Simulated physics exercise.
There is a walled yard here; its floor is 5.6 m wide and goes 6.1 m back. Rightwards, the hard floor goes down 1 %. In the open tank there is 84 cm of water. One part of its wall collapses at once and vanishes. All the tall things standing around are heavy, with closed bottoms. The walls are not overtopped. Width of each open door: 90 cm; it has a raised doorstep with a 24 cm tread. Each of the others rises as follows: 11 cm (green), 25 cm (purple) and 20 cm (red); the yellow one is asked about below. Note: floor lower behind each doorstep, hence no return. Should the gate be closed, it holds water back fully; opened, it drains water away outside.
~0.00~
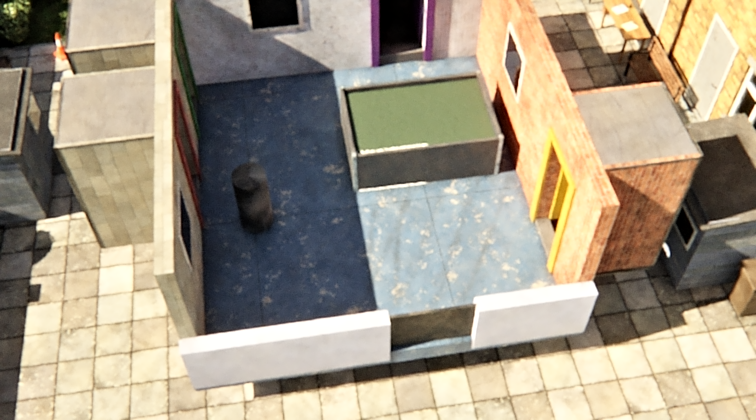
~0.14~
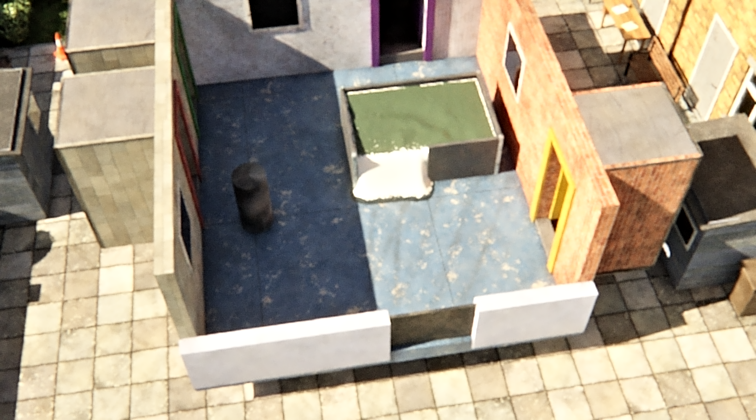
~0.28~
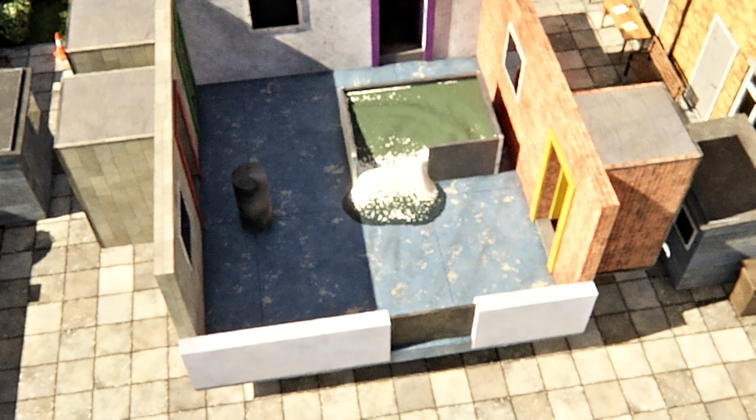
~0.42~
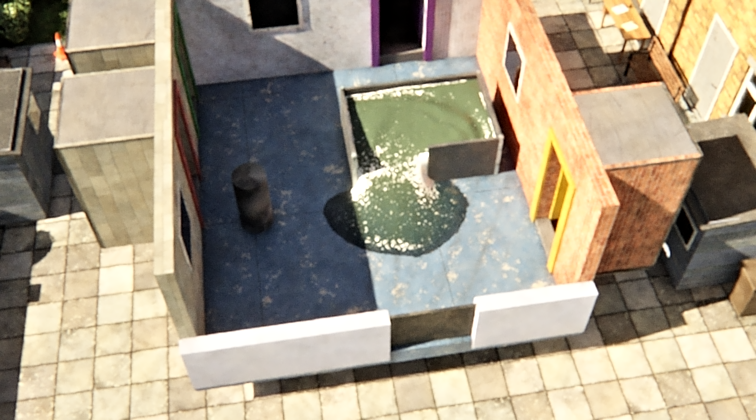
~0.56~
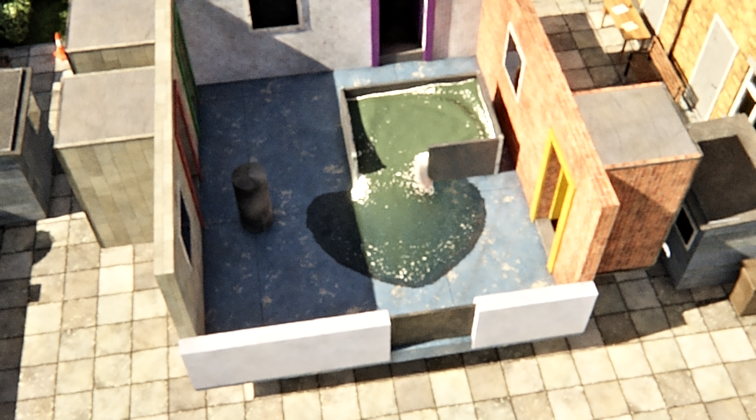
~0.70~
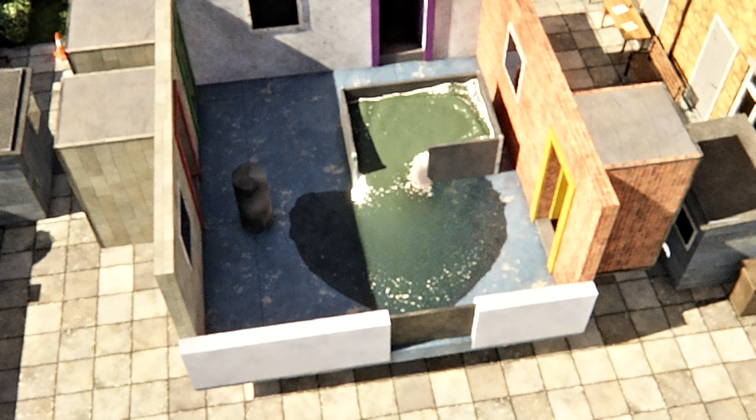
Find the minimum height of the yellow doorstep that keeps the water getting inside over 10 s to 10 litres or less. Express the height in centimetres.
Roughly 14 cm.
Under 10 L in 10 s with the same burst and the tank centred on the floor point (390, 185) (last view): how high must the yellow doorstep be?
At least roughly 18 cm high.
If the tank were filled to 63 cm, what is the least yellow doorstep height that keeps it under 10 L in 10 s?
Required height: Approx. 10.5 cm.
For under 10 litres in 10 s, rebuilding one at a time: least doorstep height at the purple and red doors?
About 11.0 cm at purple and about 9.0 cm at red.
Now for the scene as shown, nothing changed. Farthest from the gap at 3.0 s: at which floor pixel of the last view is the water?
Near pixel (207, 363).
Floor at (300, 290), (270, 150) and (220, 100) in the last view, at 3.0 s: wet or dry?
Status: Submerged / clear / clear.
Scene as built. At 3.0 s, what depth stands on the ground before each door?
Door by door in centimetres - green 0, yellow 12, purple 0, red 0.
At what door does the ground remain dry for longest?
Purple.
After 1.4 s water covers 40 % of the floor, deepest (41 cm) near (378, 192); 5 cm at the yellow door, 0 litres in over its 7 cm doorstep.
After 3.0 s water covers 50 % of the floor, deepest (34 cm) near (555, 314); 12 cm at the yellow door, 8 litres in over its 7 cm doorstep.
After 10.0 s water covers 95 % of the floor, deepest (20 cm) near (496, 110); 11 cm at the yellow door, 108 litres in over its 7 cm doorstep.
At the yellow door as built, the water arrived by 1.0 s and peaked near 13 cm at 4.4 s.
With a doorstep of 13 cm, 14 litres would have come in within the 10 s; with 15 cm, 6 litres. So under 10 litres takes about 14 cm.
